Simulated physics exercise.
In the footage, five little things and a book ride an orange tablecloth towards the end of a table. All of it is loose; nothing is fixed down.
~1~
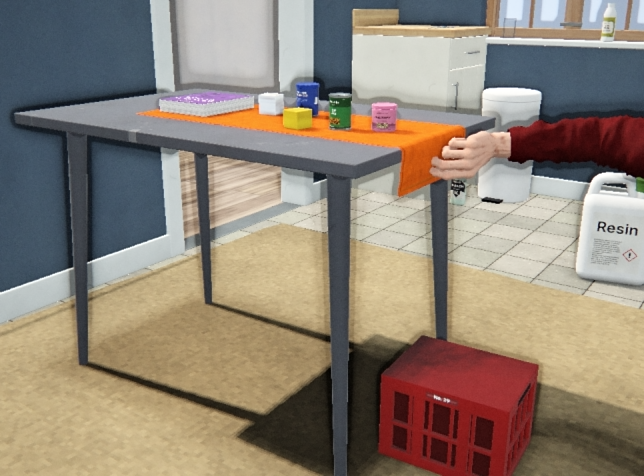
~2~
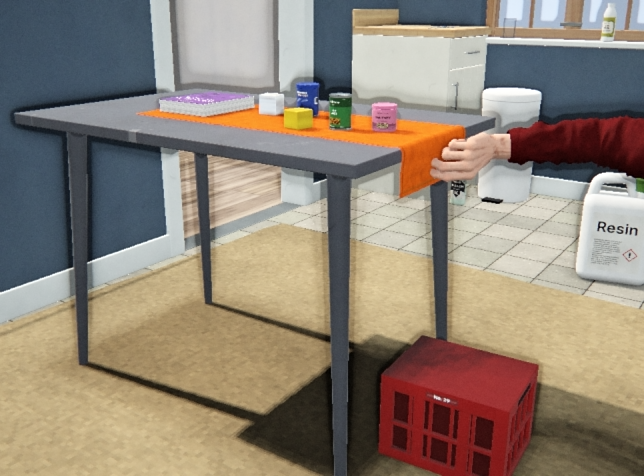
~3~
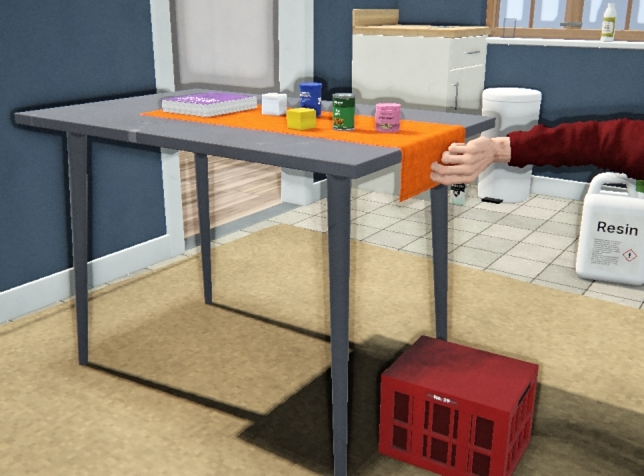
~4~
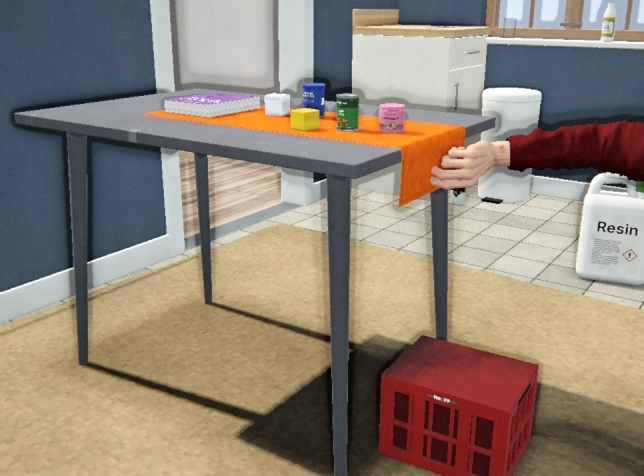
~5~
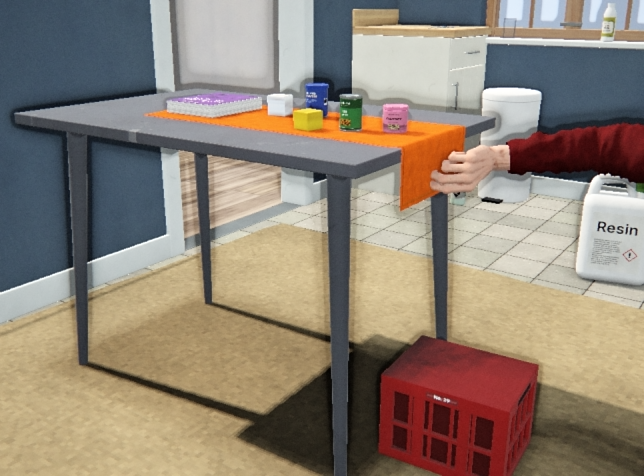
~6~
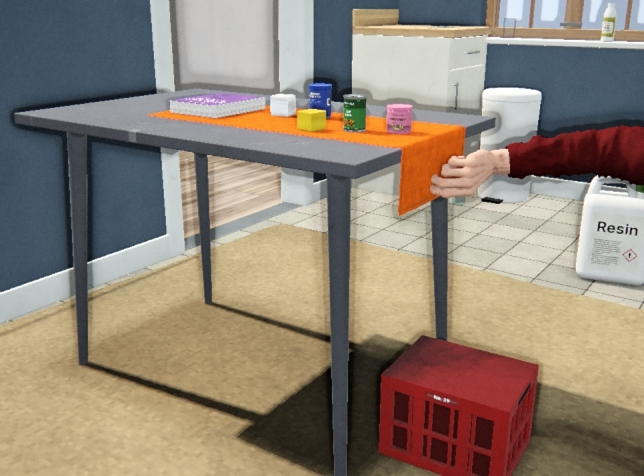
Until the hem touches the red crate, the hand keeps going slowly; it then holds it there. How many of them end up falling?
Four.
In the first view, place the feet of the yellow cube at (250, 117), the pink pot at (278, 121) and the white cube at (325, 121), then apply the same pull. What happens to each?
Note - yellow cube retained, pink pot lost, white cube lost.
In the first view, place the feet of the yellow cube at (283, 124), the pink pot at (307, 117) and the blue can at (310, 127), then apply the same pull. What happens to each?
The yellow cube ends up knocked off; the pink pot ends up knocked off; the blue can ends up knocked off.
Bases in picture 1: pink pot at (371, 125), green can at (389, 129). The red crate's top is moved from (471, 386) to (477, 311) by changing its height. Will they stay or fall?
Pink pot is gone, green can is gone.
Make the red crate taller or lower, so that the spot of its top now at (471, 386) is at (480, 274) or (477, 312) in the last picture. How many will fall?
We'd see 1, then 2.
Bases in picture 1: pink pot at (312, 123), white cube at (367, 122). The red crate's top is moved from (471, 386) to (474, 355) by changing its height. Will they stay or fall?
So the pink pot leaves, and the white cube leaves.
Soon after, hem near (432, 274); pink pot gone.
After that, hem near (431, 323); pink pot, green can and yellow cube gone.
In the end, hem on the crate; pink pot, green can, yellow cube and blue can gone. It carries off four.
